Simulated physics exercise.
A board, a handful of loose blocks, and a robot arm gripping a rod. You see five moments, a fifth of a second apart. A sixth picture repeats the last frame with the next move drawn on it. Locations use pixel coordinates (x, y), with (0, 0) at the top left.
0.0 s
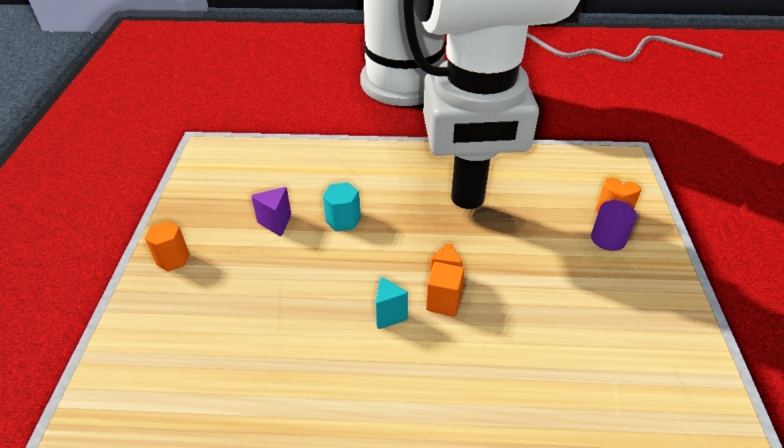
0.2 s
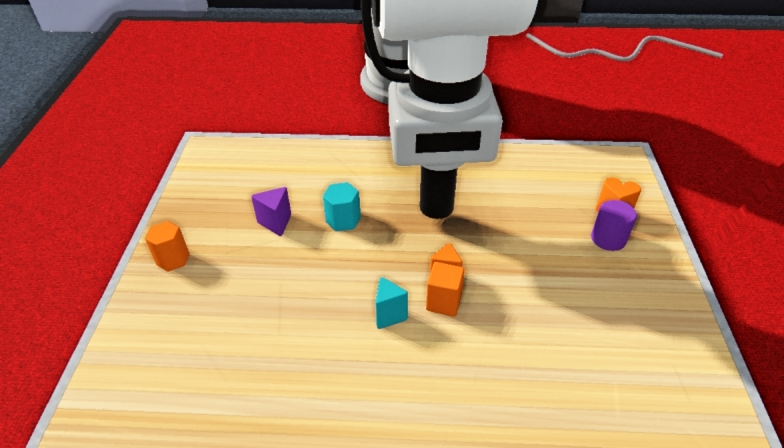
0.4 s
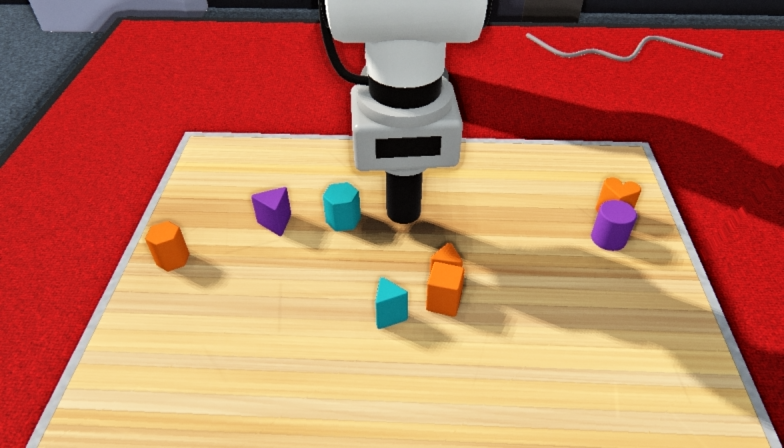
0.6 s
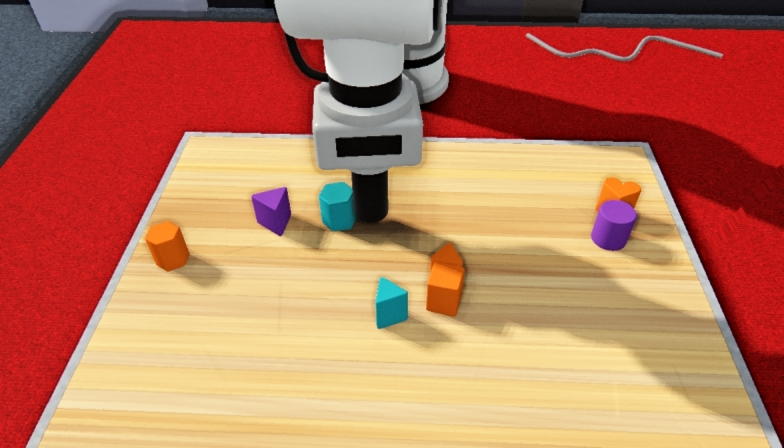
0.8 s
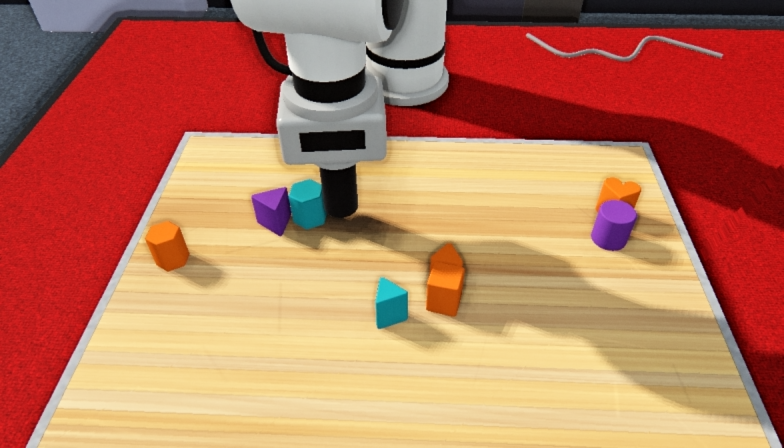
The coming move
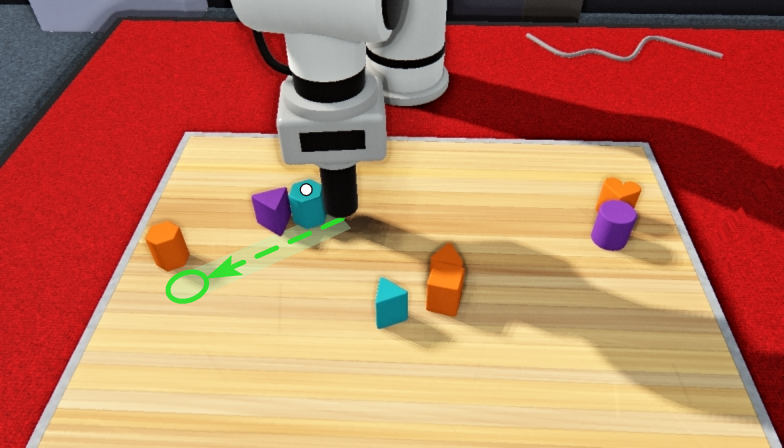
Robot arm moving a black rod leftward over a wooden board, then pushing a turquoise hexagonal block up to a purple three-sided block.
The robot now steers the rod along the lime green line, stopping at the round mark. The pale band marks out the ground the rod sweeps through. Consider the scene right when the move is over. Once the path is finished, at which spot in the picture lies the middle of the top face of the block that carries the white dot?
I'd expect the centre of its top face to be at (280, 190).
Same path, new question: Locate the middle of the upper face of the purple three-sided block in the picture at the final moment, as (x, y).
My best guess is (251, 195).
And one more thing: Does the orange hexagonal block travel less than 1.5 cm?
Yes
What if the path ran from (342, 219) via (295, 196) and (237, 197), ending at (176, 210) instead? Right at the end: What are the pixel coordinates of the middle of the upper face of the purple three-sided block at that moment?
It comes to (241, 201).
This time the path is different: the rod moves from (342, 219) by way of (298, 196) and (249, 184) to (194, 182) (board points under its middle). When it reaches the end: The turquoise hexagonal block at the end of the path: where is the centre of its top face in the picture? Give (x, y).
Its top middle: (233, 178).
The line goes from (342, 219) to (187, 286); the dot is on the turquoise hexagonal block.
On the path given first. One third of the way, rod (292, 228); purple three-sided block (251, 195), turned 25° anticlockwise; turquoise hexagonal block (280, 190), turned 45° clockwise.
Two thirds of the way, rod (238, 251); purple three-sided block (251, 195), turned 25° anticlockwise; turquoise hexagonal block (280, 190), turned 45° clockwise.
At the end, rod (183, 274); orange hexagonal block unmoved; purple three-sided block (251, 195), turned 25° anticlockwise; turquoise hexagonal block (280, 190), turned 45° clockwise.
